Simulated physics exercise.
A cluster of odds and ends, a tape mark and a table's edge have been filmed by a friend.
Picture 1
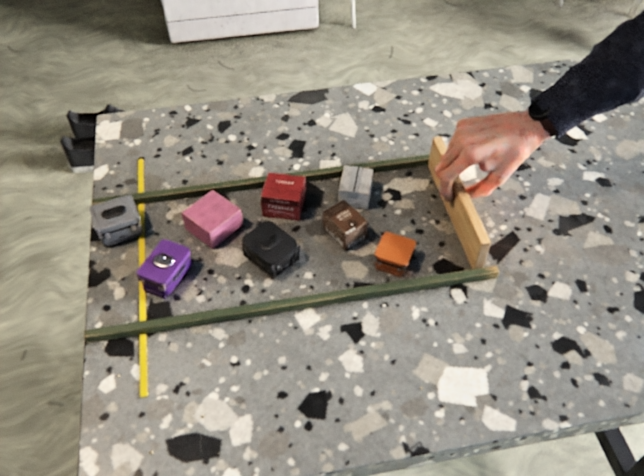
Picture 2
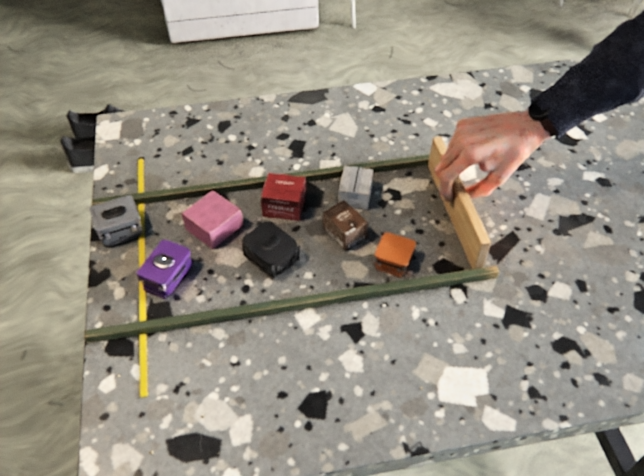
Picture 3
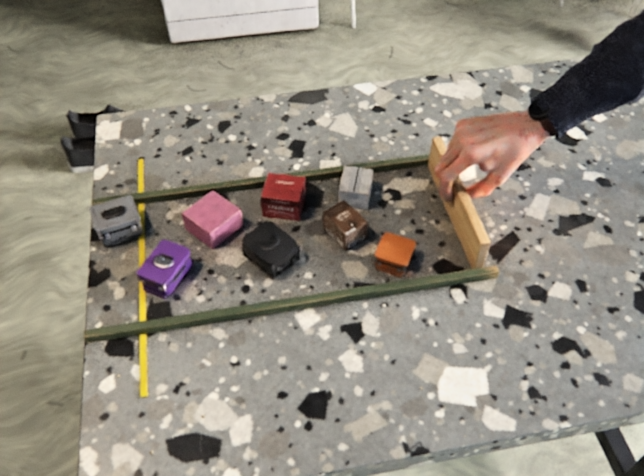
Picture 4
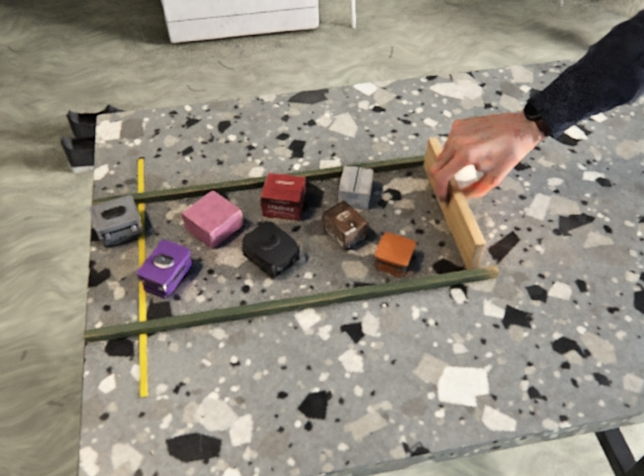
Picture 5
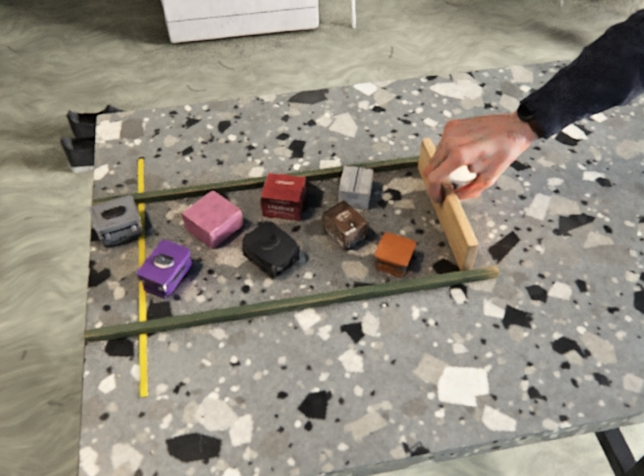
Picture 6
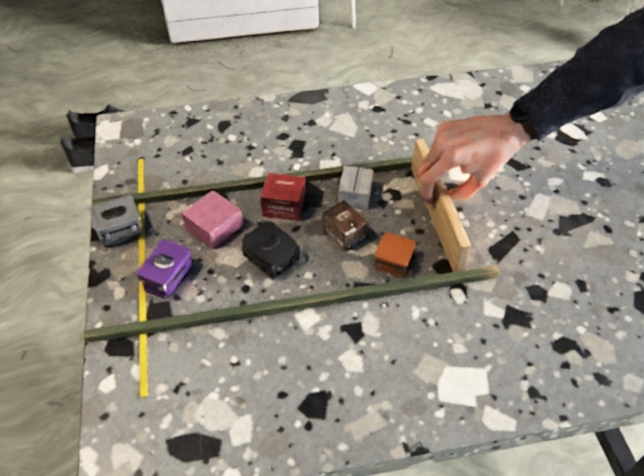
A hand slides a wooden board slightly left toward several small boxes on a speckled table.
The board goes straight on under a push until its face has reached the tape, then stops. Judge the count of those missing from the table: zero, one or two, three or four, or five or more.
My judgement: Three or four.
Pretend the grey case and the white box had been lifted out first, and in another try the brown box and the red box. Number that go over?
The first count is 2 and the second is 1.
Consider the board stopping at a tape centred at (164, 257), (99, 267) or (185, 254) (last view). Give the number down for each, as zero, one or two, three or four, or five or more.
Results per position - one to two / five or over / one to two.
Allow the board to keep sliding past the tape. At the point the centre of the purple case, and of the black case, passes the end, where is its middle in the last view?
When the purple case crosses, the middle is near (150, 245); when the black case crosses, near (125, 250).
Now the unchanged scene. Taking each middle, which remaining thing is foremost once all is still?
Result - foremost is the red box.
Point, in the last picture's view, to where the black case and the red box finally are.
Roughly (100, 276); the other one roughly (87, 214).
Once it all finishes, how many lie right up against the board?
The count in contact is 3.
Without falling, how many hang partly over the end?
2.
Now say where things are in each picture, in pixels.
In the first frame, grey case (117, 221); purple case (166, 269); pink block (213, 219); board (457, 201); tape (142, 260).
In the second frame, purple case (166, 269); brown box (345, 225).
In the third frame, pink block (213, 219); orange case (395, 255).
In the fourth frame, grey case (117, 221); white box (356, 188).
In the fifth frame, purple case (166, 269); black case (271, 250).
In the sixth frame, grey case (117, 221); purple case (166, 269); pink block (213, 219); board (439, 203); tape (142, 260).
Soon after, none off yet; grey case at rest near (117, 221); purple case at rest near (166, 269); pink block at rest near (210, 220).
At rest, the number that fall off is three or four; fallen, pink block, purple case and grey case.
